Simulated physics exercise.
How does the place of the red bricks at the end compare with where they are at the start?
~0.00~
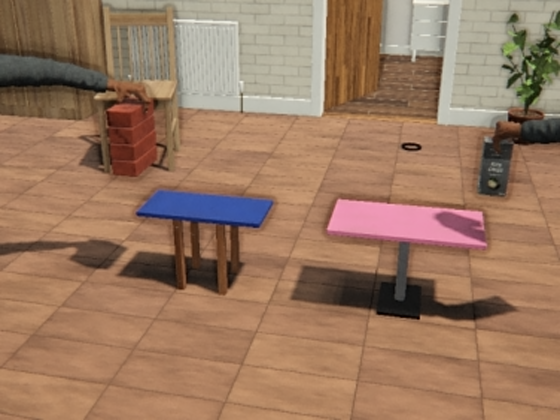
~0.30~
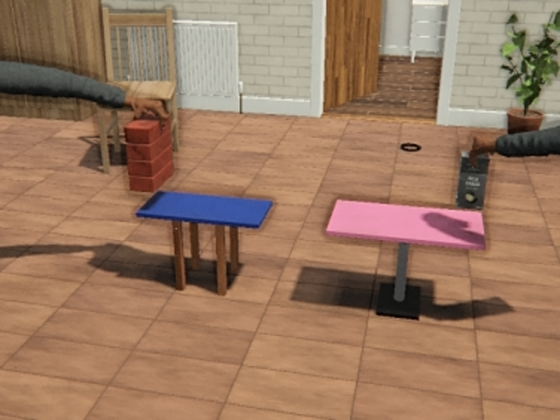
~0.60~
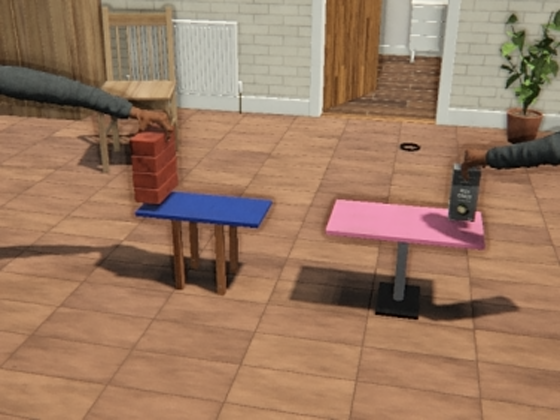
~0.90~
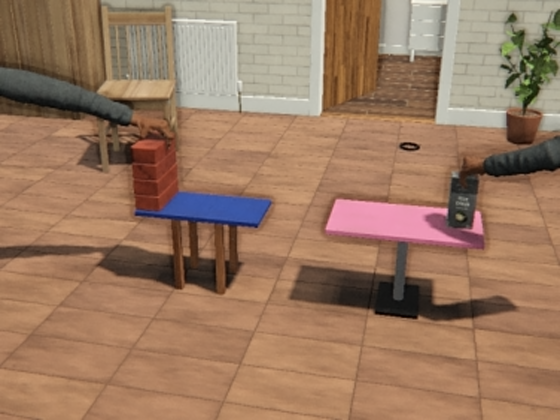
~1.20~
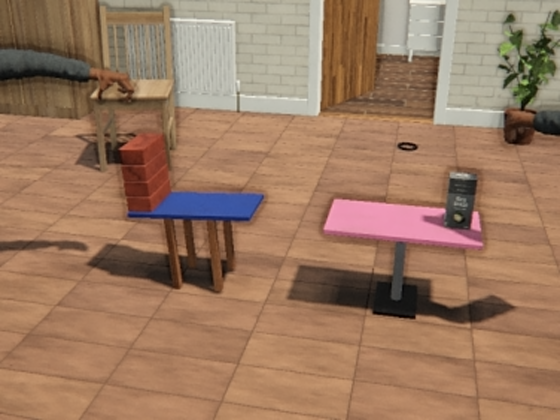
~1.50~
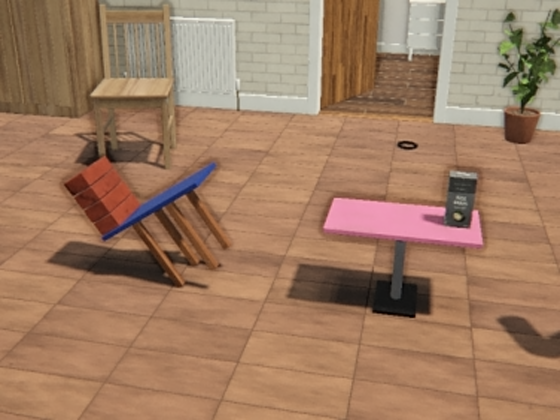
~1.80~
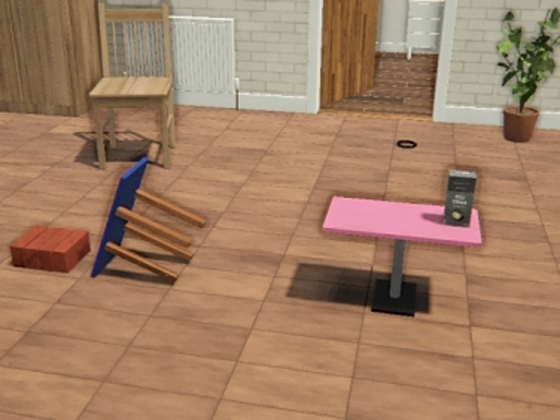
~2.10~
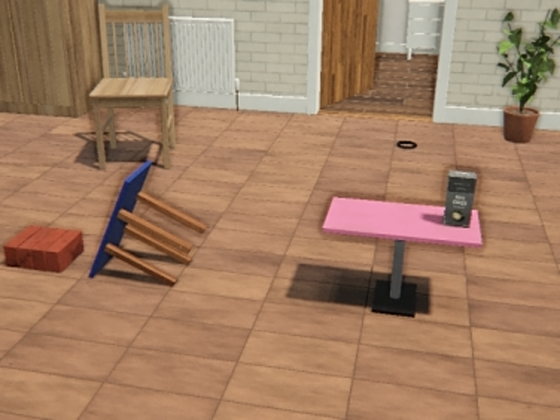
At the start the red bricks are held up in front of the wooden chair by a hand. At the end they lie on the floor, lower and farther left, beside the toppled blue table.
